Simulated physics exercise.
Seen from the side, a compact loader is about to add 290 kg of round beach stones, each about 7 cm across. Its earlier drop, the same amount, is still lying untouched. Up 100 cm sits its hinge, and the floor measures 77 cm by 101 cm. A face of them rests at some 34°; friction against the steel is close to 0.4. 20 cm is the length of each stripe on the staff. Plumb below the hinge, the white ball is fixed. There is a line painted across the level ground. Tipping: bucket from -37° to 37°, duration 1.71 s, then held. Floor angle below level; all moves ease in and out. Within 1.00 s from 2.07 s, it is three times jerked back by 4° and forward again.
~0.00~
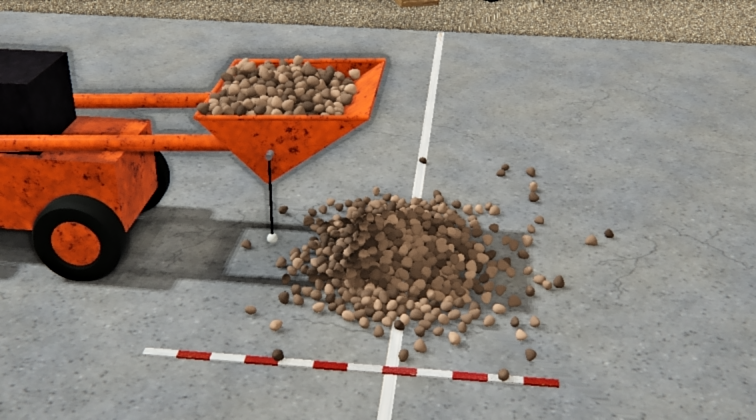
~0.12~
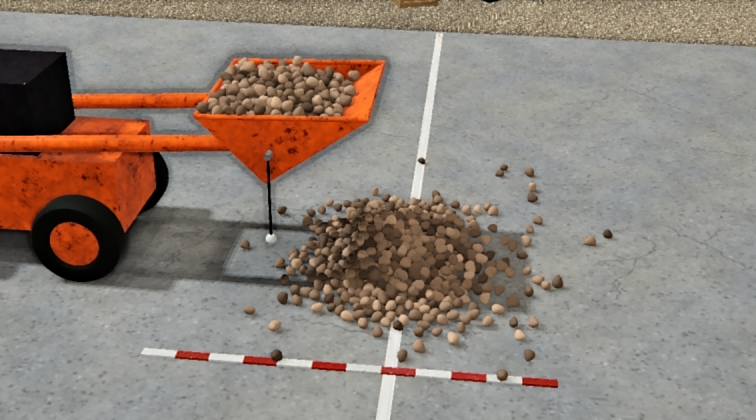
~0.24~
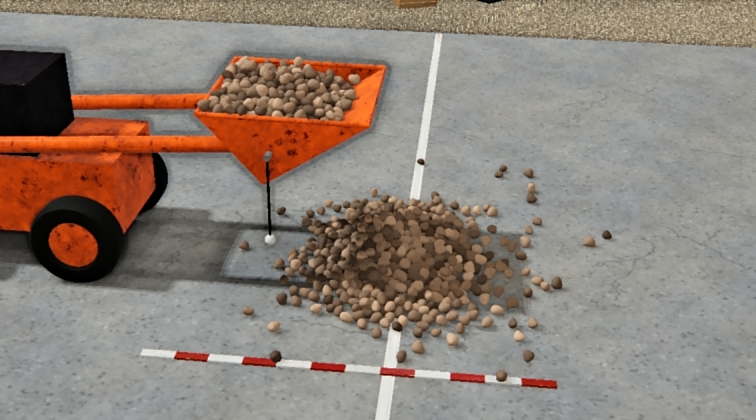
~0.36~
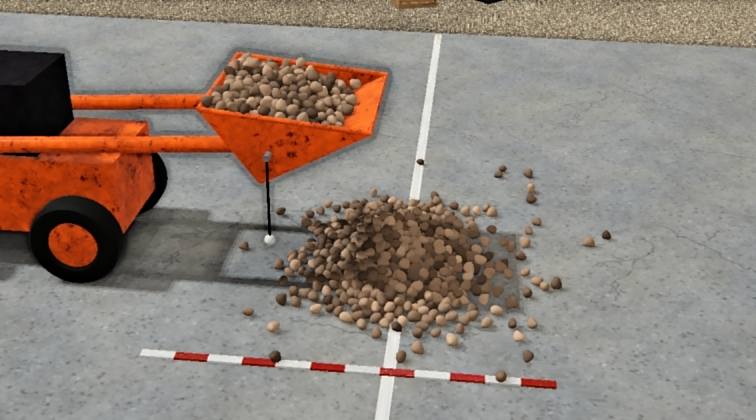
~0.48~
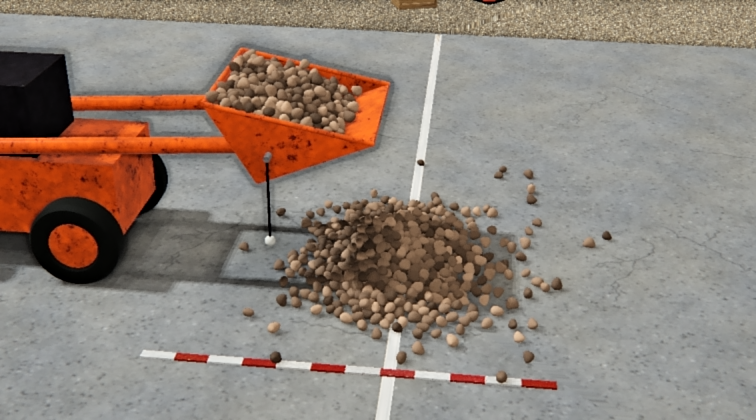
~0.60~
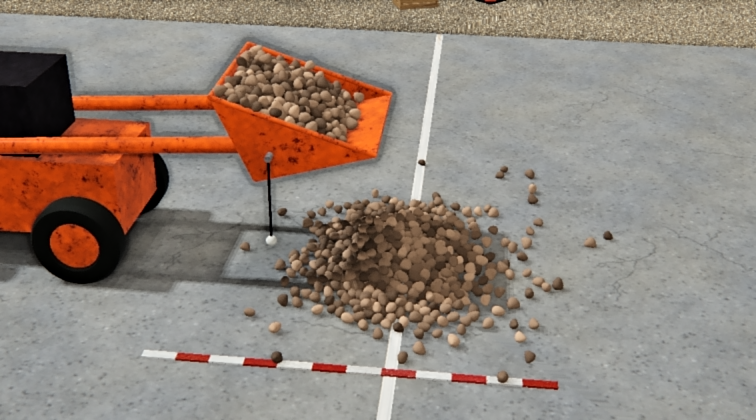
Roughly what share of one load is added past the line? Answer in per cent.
I would say 63 per cent.
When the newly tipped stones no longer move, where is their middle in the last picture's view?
Their centre ends up near (415, 247).
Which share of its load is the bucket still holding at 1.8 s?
Estimate: 25 % remaining inside, roughly.
After 1.3 s the floor is at 25°; in per cent of one load, 94 in the bucket, 63 short of the line, 44 past the line; the foremost stones are at (554, 226).
After 1.8 s the floor is at 37°; in per cent of one load, 23 in the bucket, 106 short of the line, 71 past the line; the foremost stones are at (554, 226).
After 3.5 s the floor is at 37°; in per cent of one load, 0 in the bucket, 93 short of the line, 107 past the line; the foremost stones are at (576, 275).
After 6.0 s the floor is at 37°; in per cent of one load, 0 in the bucket, 93 short of the line, 107 past the line; the foremost stones are at (576, 275). Net gain past the line, 63.
